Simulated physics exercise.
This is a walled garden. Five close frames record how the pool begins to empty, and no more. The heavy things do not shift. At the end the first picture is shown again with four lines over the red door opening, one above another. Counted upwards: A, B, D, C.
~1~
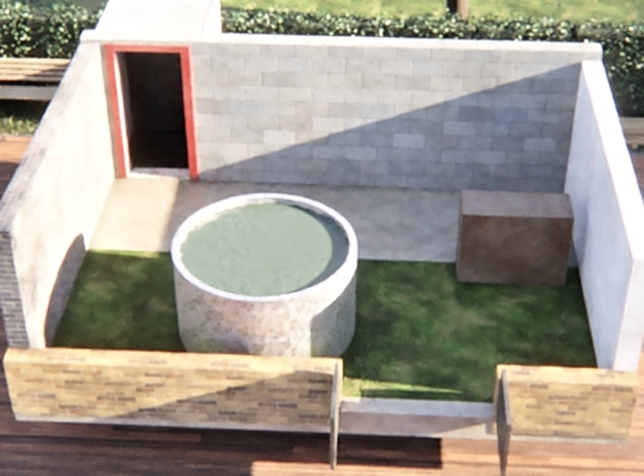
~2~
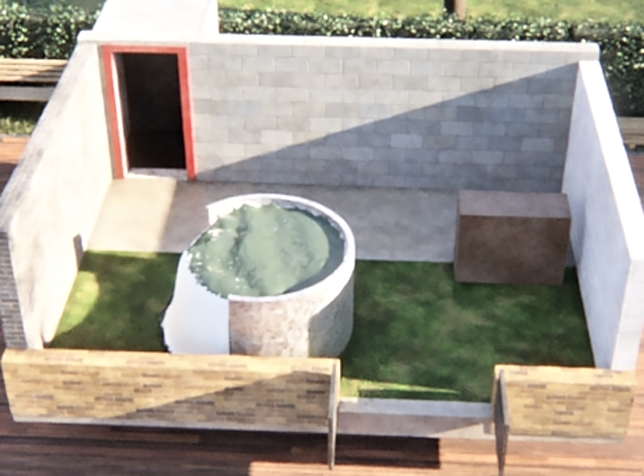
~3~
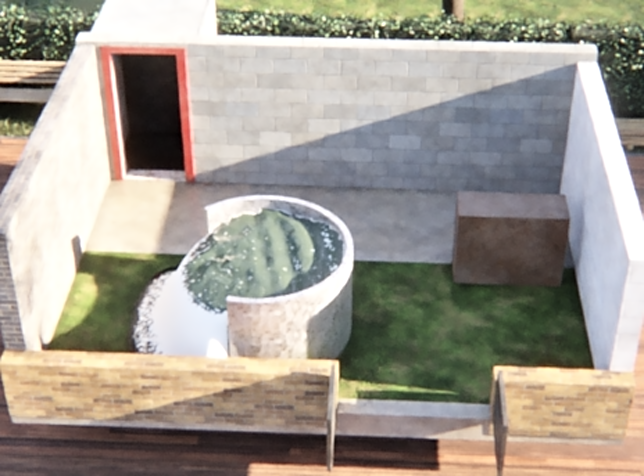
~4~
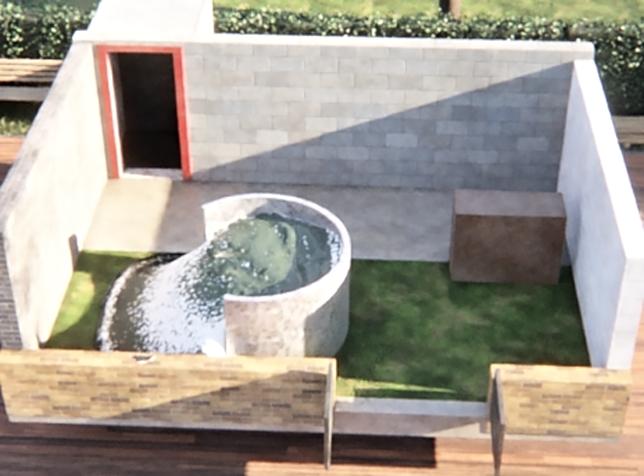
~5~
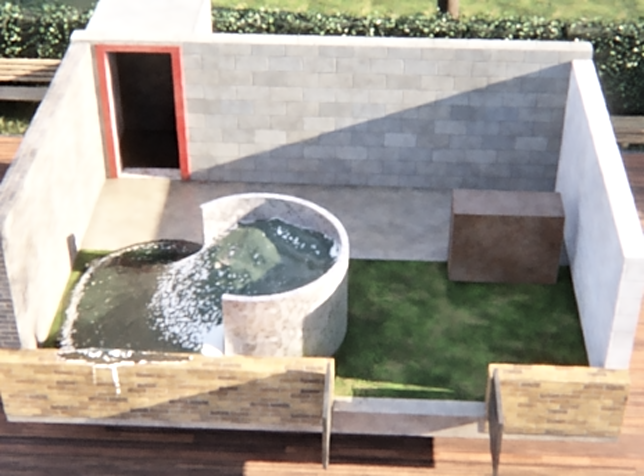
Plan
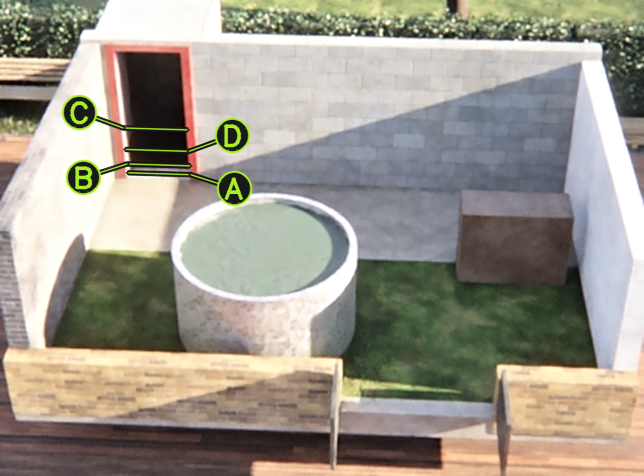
Water pouring through an opening in the left side of a round stone pool, spreading over grass in a walled garden.
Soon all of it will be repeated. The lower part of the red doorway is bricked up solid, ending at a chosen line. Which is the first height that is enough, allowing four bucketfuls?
That is line D.
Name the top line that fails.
That would be B.
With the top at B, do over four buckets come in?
Yes, that goes wrong.
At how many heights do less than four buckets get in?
Two of them.
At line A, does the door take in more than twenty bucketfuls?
Yes, it does.
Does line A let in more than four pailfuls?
Yes, that goes wrong.
In lime, A at (159, 173); B at (158, 164); C at (155, 128); D at (157, 150); from the bottom up A, B, D, C.
For line A, dozens of bucketfuls pour in.
For line B, some 20 bucketfuls get in.
For line C, nothing gets over.
For line D, a splash gets over, under a bucket.
